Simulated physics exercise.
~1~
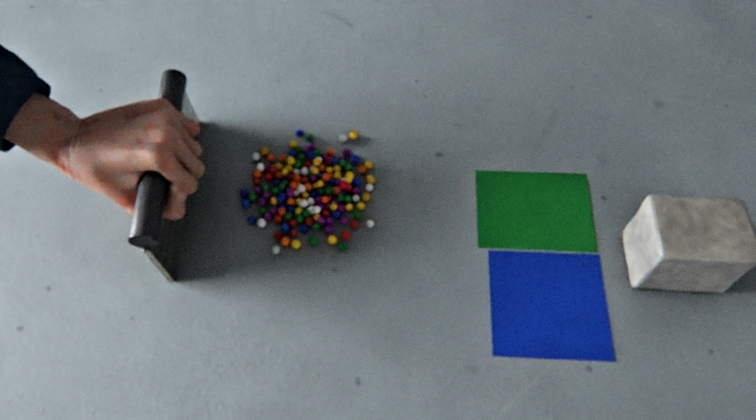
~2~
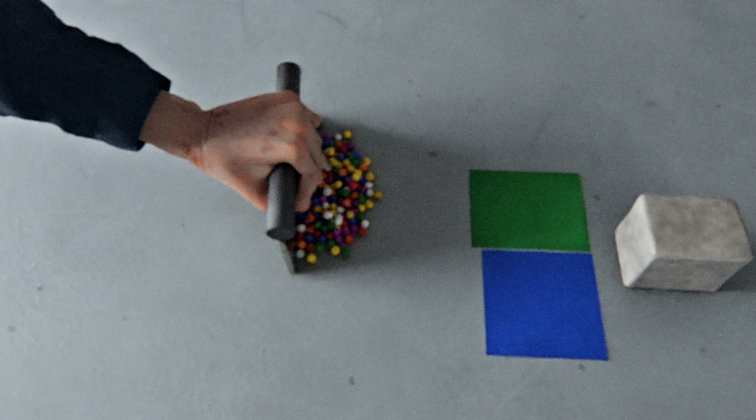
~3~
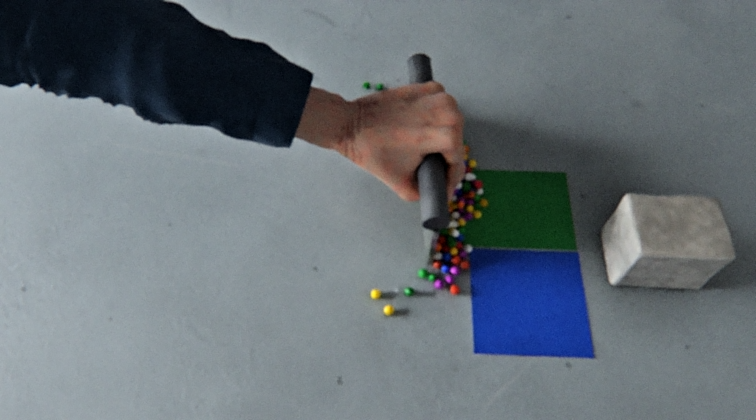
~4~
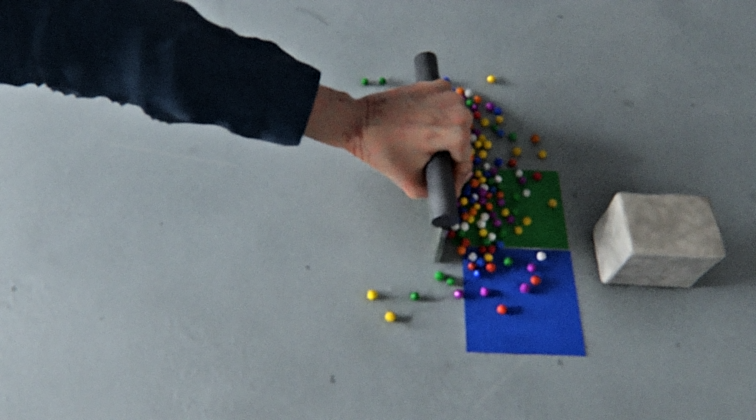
A hand in a dark sleeve grips a thick, dark cylindrical handle on a flat scraper at the left of a grey surface, seen from above. To its right lies a loose cluster of small multicoloured beads, then a green sheet above a blue one, and a pale, rough block at far right. The hand pushes the scraper rightwards, gathering the beads against its blade and carrying them to the sheets' left edges, while a few stray behind. The scraper slows almost to a stop, and beads spread ahead over the green sheet, with fewer on the blue, short of the block.
